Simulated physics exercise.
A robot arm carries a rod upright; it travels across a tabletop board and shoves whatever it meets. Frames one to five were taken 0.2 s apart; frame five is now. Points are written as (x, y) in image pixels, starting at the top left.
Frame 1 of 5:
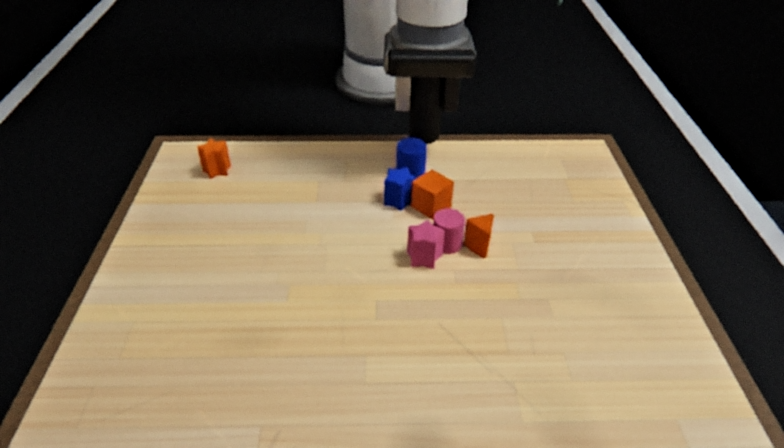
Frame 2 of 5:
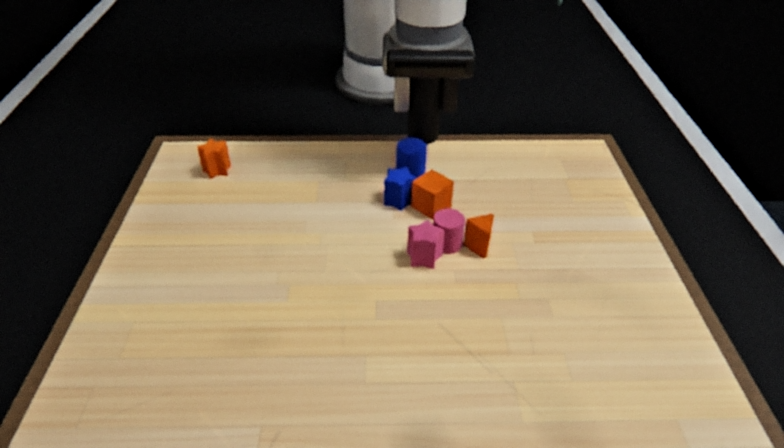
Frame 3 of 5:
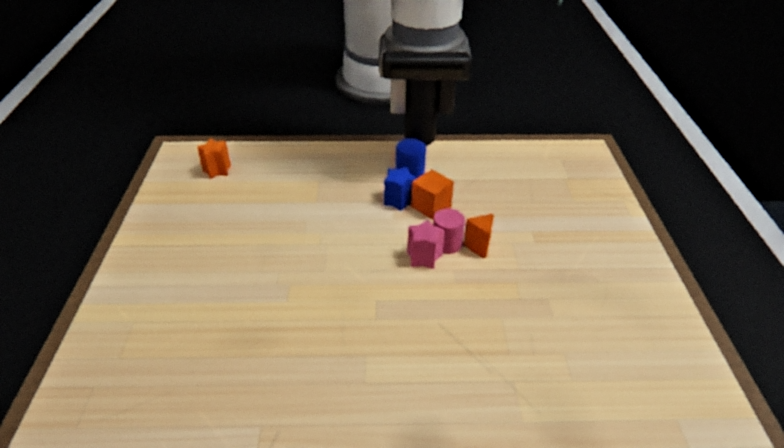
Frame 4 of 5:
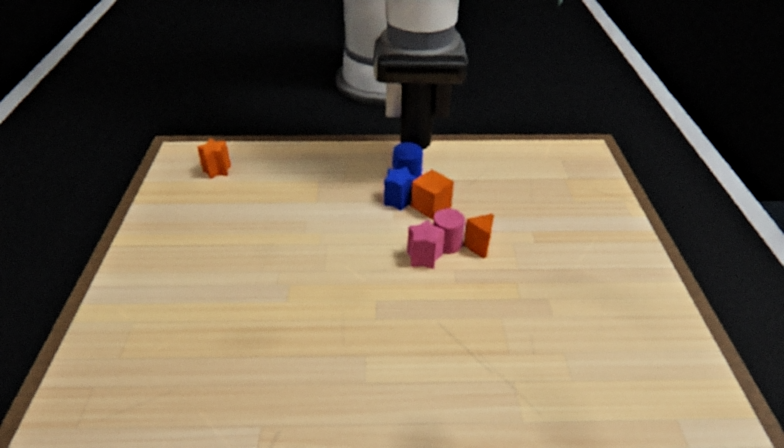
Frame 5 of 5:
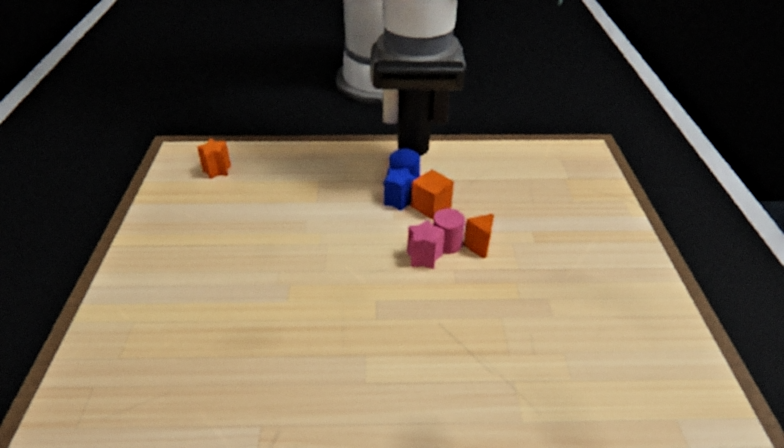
At first, a robot arm holds a dark rod at the far edge of a wooden board, behind a blue disc in a loose cluster of blue, orange and pink blocks. The rod shifts slightly left, then edges forward, nudging the disc a little toward the blue star while the other blocks stay still.
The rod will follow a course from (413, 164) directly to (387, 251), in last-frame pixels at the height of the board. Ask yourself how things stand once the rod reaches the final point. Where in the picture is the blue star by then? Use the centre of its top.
At the end it should sit near (342, 263).
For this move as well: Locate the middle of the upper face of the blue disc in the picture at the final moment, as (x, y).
My best guess is (366, 246).
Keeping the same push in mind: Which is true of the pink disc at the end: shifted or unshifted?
Here's my answer: The pink disc remains in position.
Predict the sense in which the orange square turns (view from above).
Looking down: Anticlockwise.
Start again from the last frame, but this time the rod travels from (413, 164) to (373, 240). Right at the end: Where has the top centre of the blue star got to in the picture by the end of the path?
The centre of its top will be at (394, 258).
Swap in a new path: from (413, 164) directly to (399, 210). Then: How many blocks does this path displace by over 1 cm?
Two will move.
What follows on the original path. One third of the way, rod at (406, 174); blue star at (388, 201), turned 20° clockwise; blue disc at (395, 184).
Two thirds of the way, rod at (397, 203); blue star at (369, 233), turned 30° clockwise; blue disc at (382, 214); orange square at (434, 185), turned 30° anticlockwise.
At the end, rod at (388, 234); blue star at (342, 263), turned 50° clockwise; blue disc at (366, 246); pink star unmoved; orange square at (434, 185), turned 30° anticlockwise; pink disc unmoved.
